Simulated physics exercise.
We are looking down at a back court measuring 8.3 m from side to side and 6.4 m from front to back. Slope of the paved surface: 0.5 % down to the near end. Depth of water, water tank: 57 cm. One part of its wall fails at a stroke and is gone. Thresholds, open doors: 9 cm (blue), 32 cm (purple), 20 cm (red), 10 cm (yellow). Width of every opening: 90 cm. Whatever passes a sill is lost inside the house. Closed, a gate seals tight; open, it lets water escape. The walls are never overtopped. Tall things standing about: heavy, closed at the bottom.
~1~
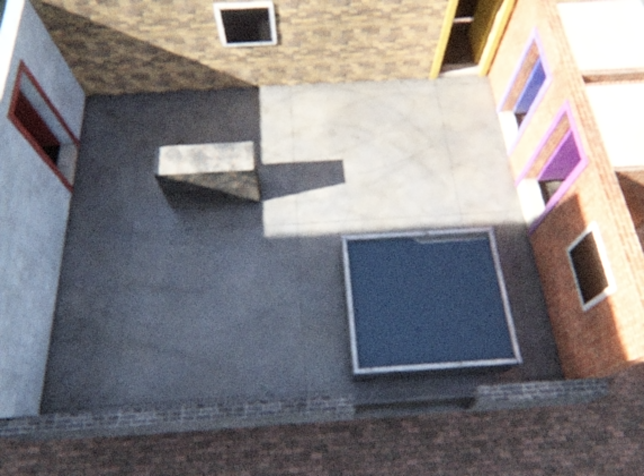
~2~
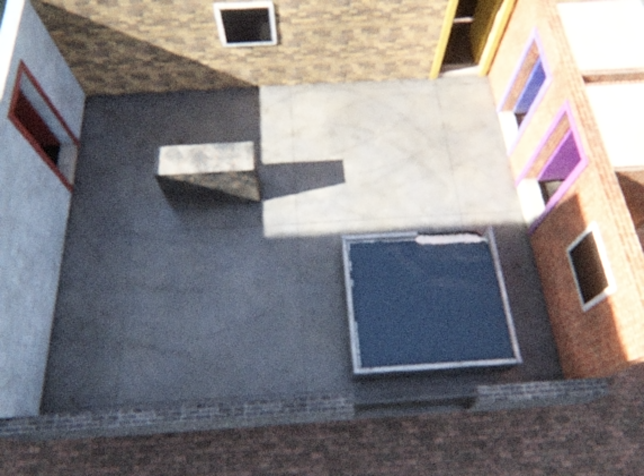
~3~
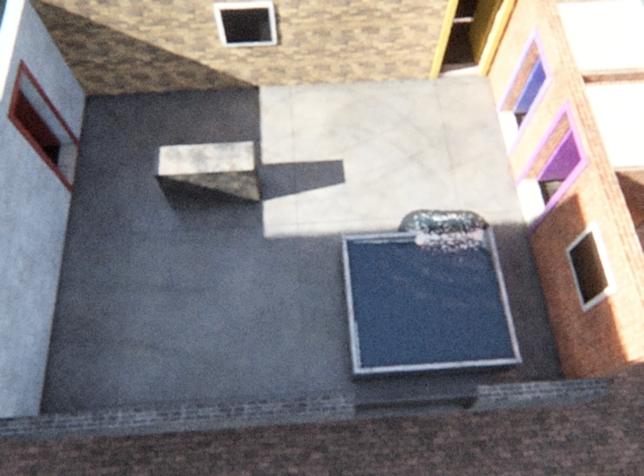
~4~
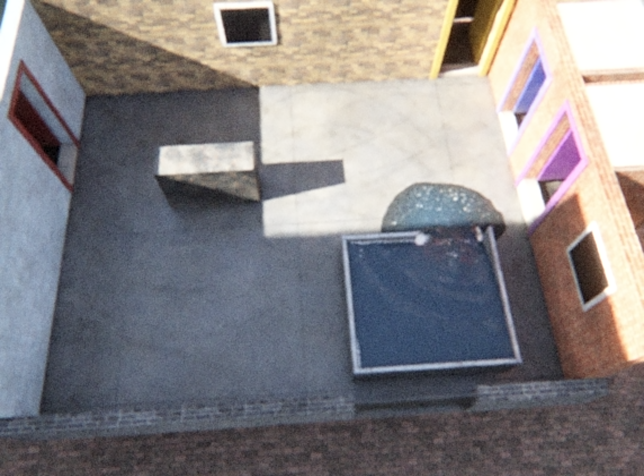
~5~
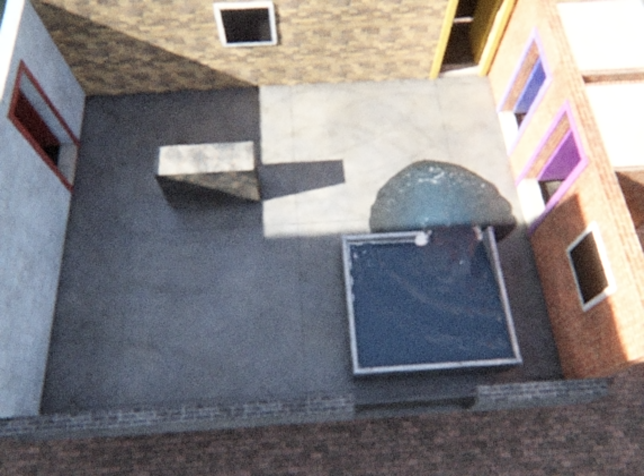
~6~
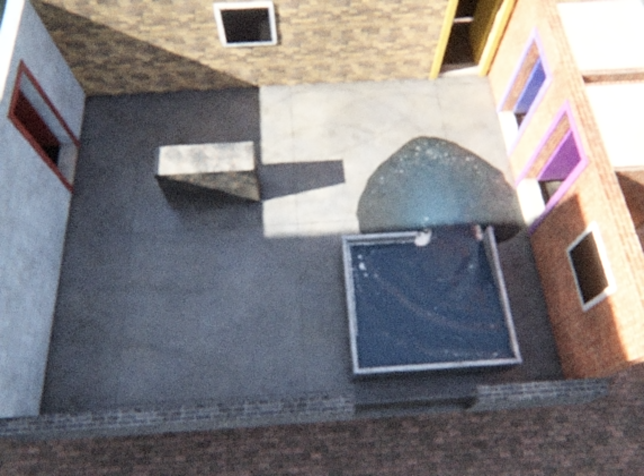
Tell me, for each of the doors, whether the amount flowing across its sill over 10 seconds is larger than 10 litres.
For 10 seconds: The blue door, larger; the purple door, not larger; the red door, not larger; the yellow door, larger.
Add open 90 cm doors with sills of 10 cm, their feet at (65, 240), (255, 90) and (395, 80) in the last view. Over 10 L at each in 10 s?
Less, less, more.
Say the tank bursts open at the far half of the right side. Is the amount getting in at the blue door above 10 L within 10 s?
Against that limit: Blue short of it.
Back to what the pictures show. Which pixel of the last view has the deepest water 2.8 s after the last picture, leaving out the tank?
It's at about (466, 100) in the last picture.
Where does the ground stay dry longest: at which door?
Red.
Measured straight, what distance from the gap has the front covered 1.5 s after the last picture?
Some 4.4 m out.
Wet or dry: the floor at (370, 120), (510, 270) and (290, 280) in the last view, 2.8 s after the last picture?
Listed in sequence, the spots are drenched, drenched and bone dry.
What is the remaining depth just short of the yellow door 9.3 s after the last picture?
Close to 8.5 cm of depth.
Then, 0.7 s after the last picture water covers 20 % of the floor and is deepest (32 cm) near (457, 238); blue door 10 cm at the sill, 0 L in, purple door 11 cm at the sill, 0 L in, red door not reached, yellow door 7 cm at the sill, 0 L in.
Then, 1.5 s after the last picture water covers 25 % of the floor and is deepest (34 cm) near (470, 79); blue door 14 cm at the sill, 7 L in, purple door 13 cm at the sill, 0 L in, red door not reached, yellow door 30 cm at the sill, 30 L in.
Then, 2.8 s after the last picture water covers 30 % of the floor and is deepest (28 cm) near (466, 100); blue door 12 cm at the sill, 22 L in, purple door 9 cm at the sill, 0 L in, red door not reached, yellow door 27 cm at the sill, 201 L in.
Then, 5.3 s after the last picture water covers 55 % of the floor and is deepest (16 cm) near (498, 120); blue door 15 cm at the sill, 45 L in, purple door 7 cm at the sill, 0 L in, red door 7 cm at the sill, 0 L in, yellow door 17 cm at the sill, 323 L in.
Then, 9.3 s after the last picture water covers 85 % of the floor and is deepest (12 cm) near (164, 116); blue door 9 cm at the sill, 67 L in, purple door 6 cm at the sill, 0 L in, red door 11 cm at the sill, 0 L in, yellow door 8 cm at the sill, 349 L in.
